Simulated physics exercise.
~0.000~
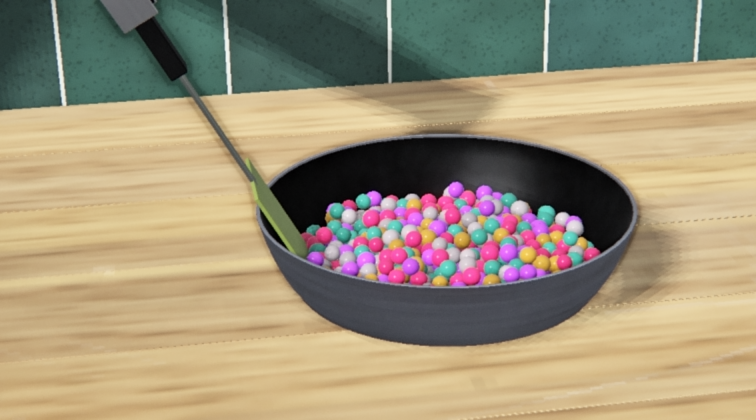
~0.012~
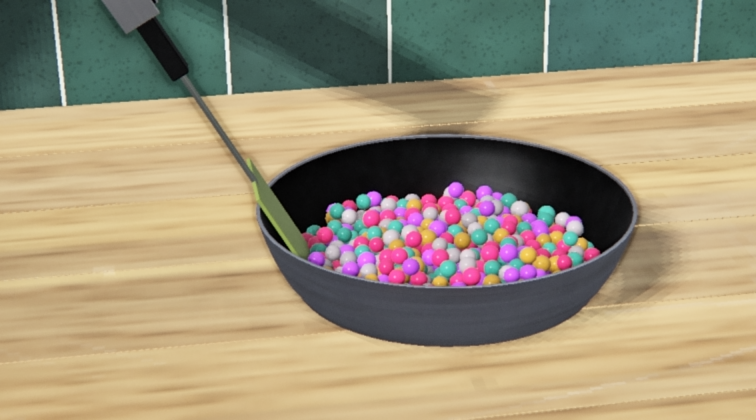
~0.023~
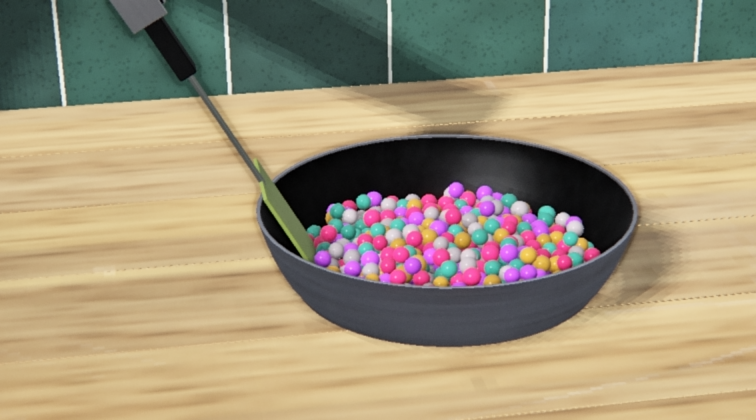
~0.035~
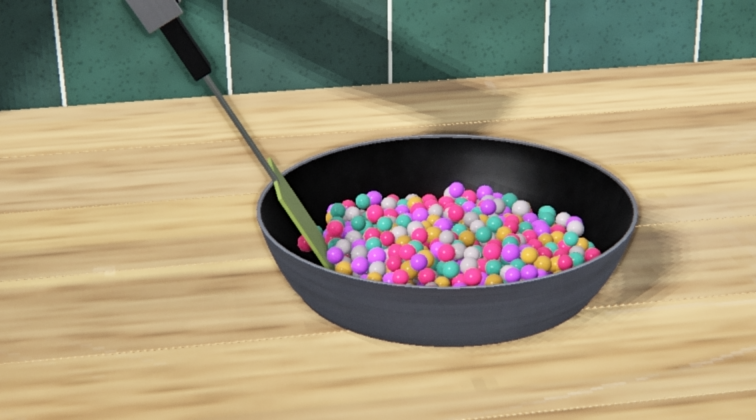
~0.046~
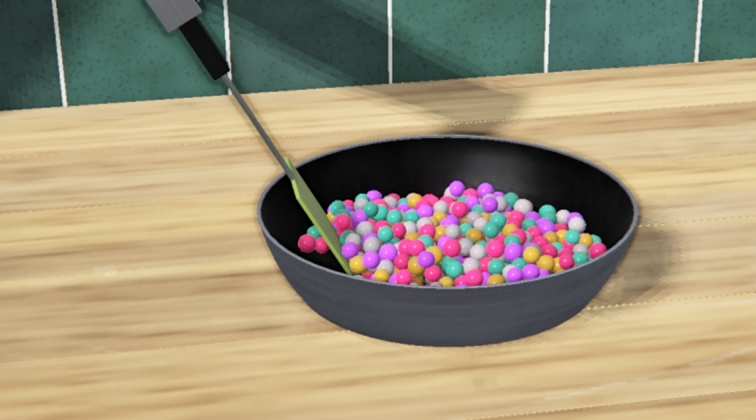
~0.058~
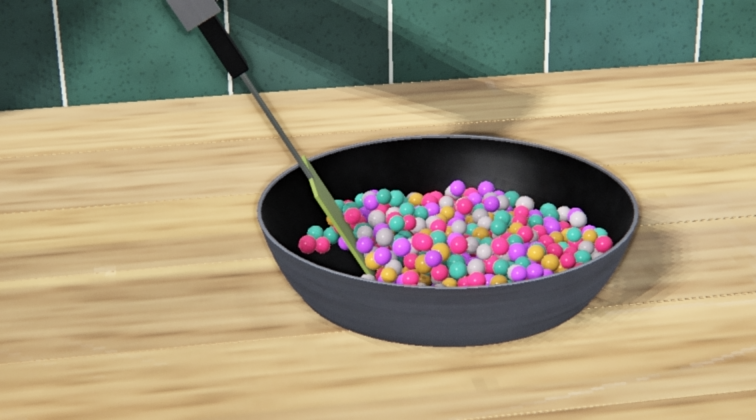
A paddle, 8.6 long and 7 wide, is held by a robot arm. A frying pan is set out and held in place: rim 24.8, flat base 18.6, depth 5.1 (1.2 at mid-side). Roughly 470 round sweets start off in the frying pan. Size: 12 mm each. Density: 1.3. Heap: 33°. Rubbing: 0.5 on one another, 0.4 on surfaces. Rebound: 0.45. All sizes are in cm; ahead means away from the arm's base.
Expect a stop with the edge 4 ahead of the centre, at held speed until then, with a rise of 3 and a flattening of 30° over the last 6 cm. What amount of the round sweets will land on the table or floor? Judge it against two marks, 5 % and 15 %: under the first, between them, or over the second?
Under the first, so below 5 %.
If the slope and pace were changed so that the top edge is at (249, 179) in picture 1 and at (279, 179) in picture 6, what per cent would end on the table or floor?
It works out to about 0 %, more or less.
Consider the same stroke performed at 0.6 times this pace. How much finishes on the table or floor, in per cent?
The share would be near 0 in a hundred.
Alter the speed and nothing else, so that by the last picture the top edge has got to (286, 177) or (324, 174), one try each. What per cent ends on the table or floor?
About 0 and 5 percent.
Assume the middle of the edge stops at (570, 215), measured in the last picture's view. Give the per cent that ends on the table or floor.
The share ending on the table or floor is about 15 per cent.
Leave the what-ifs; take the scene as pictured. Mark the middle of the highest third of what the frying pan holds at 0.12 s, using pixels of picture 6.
It is centred at roughly (483, 228).
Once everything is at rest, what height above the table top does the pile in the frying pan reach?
Some 6.0 cm above the table.
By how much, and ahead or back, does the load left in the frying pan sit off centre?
It sits some 3.5 centimetres ahead of centre.
After 0.09 s, sloping 59°, highest piece 7 above the table; 468 in the frying pan.
After 0.12 s, sloping 48°, highest piece 8 above the table; 468 in the frying pan.
After 0.33 s, sloping 31°, highest piece 6 above the table; 461 in the frying pan, 4 on the table or floor, 3 on the blade or in flight.
After 1.38 s, sloping 31°, highest piece 6 above the table; 461 in the frying pan, 7 on the table or floor.
In the end, 461 in the frying pan, 7 on the table or floor. That is 1 % on the table or floor.
